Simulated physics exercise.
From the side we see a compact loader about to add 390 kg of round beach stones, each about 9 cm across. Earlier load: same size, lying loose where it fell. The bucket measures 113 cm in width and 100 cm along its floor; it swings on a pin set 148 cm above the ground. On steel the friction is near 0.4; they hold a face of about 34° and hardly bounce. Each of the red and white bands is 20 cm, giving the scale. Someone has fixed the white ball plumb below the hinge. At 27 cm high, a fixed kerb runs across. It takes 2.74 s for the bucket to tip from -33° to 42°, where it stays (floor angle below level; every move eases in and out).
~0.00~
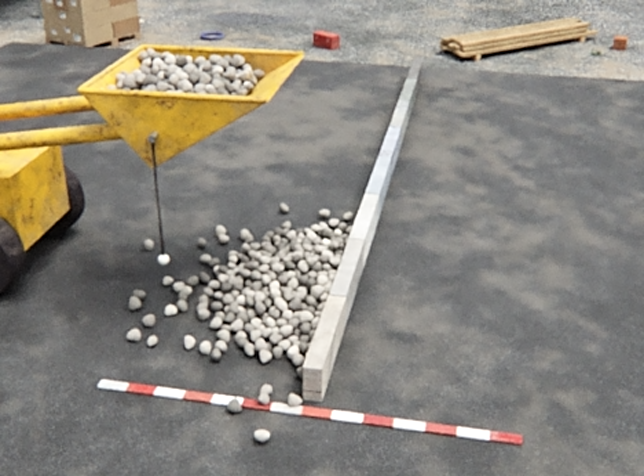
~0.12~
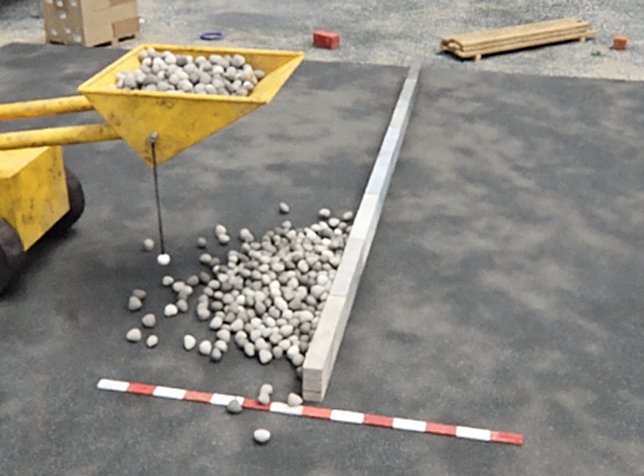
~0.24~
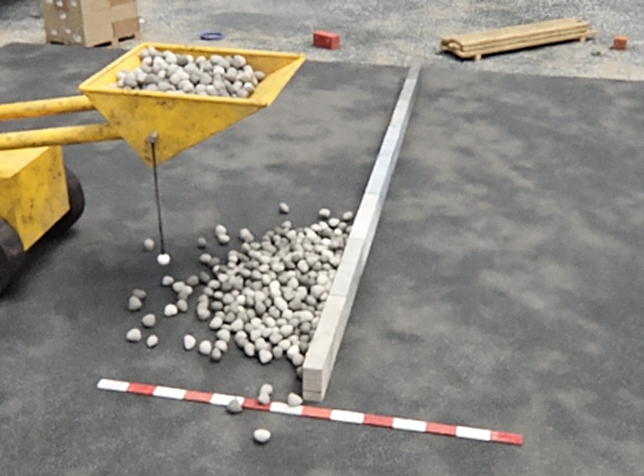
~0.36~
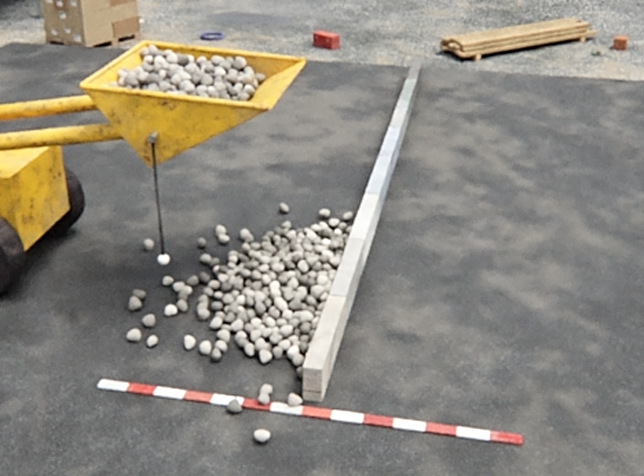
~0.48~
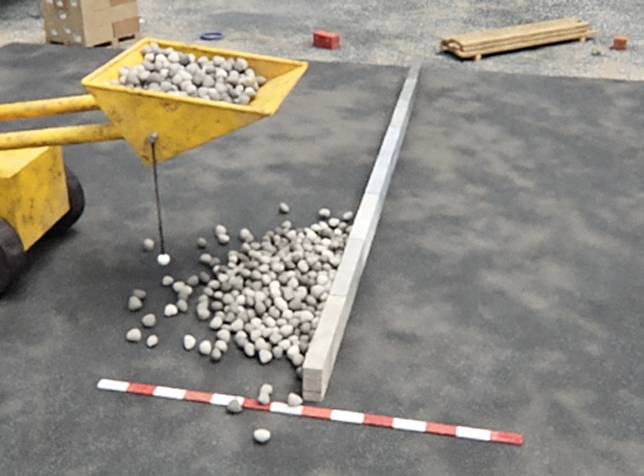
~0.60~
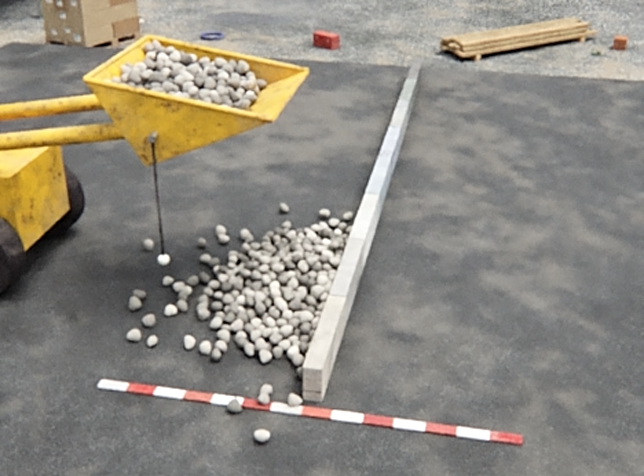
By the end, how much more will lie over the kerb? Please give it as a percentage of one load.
About 14 per cent.
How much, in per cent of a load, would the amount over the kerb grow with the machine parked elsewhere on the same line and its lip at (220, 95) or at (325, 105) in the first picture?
About 0 per cent from the first spot and 75 per cent from the second.
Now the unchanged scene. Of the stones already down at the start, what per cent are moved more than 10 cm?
I'd say roughly 10 per cent of them.
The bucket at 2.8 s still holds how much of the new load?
About 0 percent is still in there.
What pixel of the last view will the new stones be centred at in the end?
I'd point to about (309, 273).
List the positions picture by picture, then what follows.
The first picture shows lip at (266, 101), floor tilted -33°, highest stones at (180, 61). The earlier load is highest near (310, 269), 23 cm above ground level, 100 % on this side of the kerb.
In the second picture, the bucket is at -33°, its lip at (267, 101); the top of the load is at (174, 61); the stones move at 0.0 m/s on average.
In the third picture, the bucket is at -31°, its lip at (268, 104); the top of the load is at (167, 61); the stones move at 0.0 m/s on average.
The fourth picture shows lip at (269, 108), floor tilted -29°, highest stones at (162, 59); the stones move at 0.1 m/s on average.
The fifth picture shows lip at (271, 113), floor tilted -27°, highest stones at (160, 57); the stones move at 0.1 m/s on average.
The sixth picture shows lip at (272, 120), floor tilted -24°, highest stones at (162, 55); the stones move at 0.1 m/s on average.
After 2.1 s the floor is at 30°; in per cent of one load, 82 in the bucket, 118 on this side of the kerb; the foremost stones are at (335, 282).
After 2.8 s the floor is at 42°; in per cent of one load, 0 in the bucket, 189 on this side of the kerb, 10 over the kerb; the foremost stones are at (432, 309).
After 3.2 s the floor is at 42°; in per cent of one load, 0 in the bucket, 187 on this side of the kerb, 13 over the kerb; the foremost stones are at (464, 309).
After 6.0 s the floor is at 42°; in per cent of one load, 0 in the bucket, 186 on this side of the kerb, 14 over the kerb; the foremost stones are at (479, 320). Net gain over the kerb, 14.
